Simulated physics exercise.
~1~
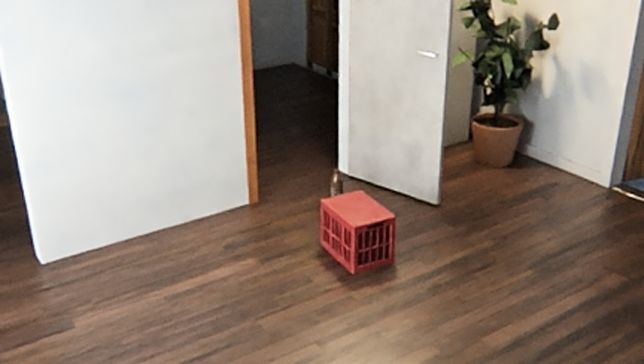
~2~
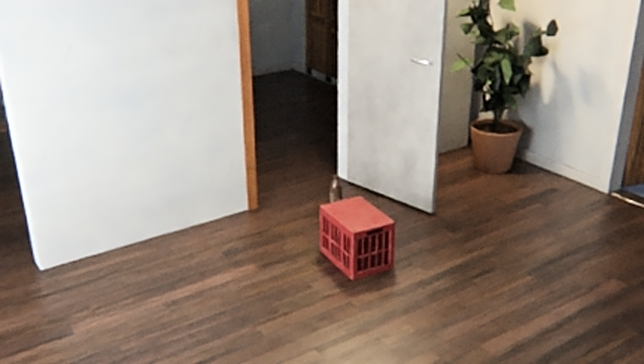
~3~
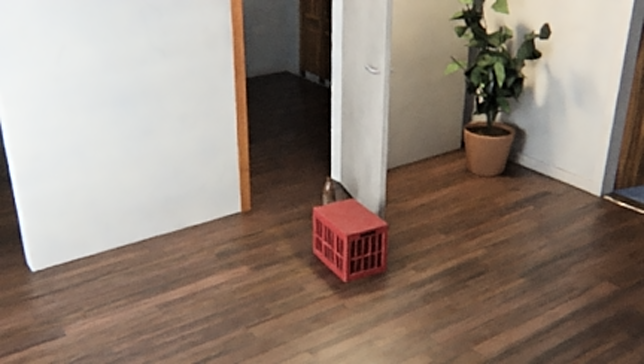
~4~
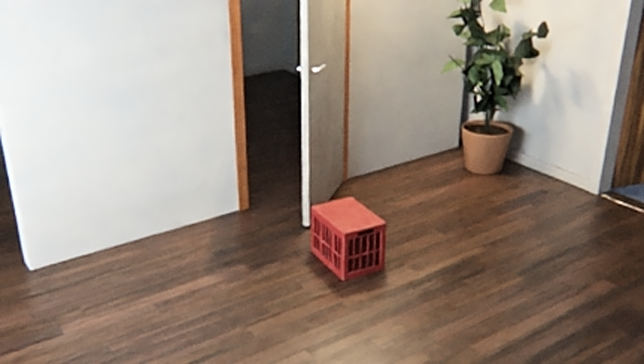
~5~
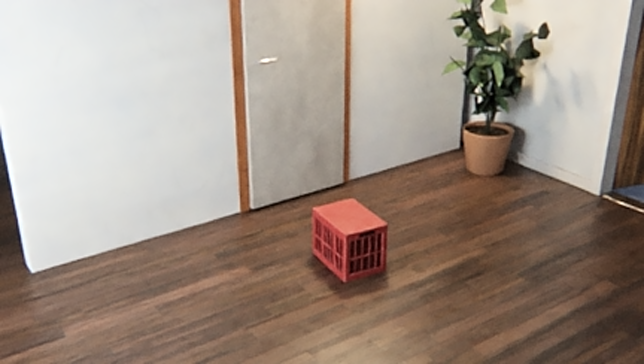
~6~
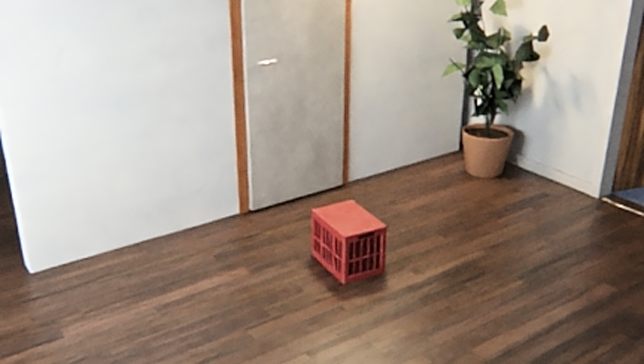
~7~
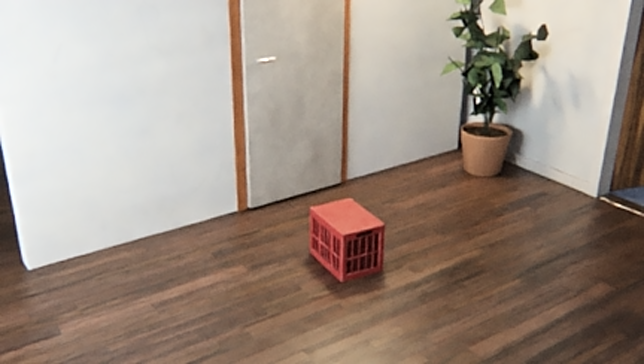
The video shows a grey door standing open behind a red crate on a wooden floor, with a brown bottle partly visible behind the crate and a potted plant to the right. The door swings fully shut, the bottle goes out of view, and the crate remains in place.
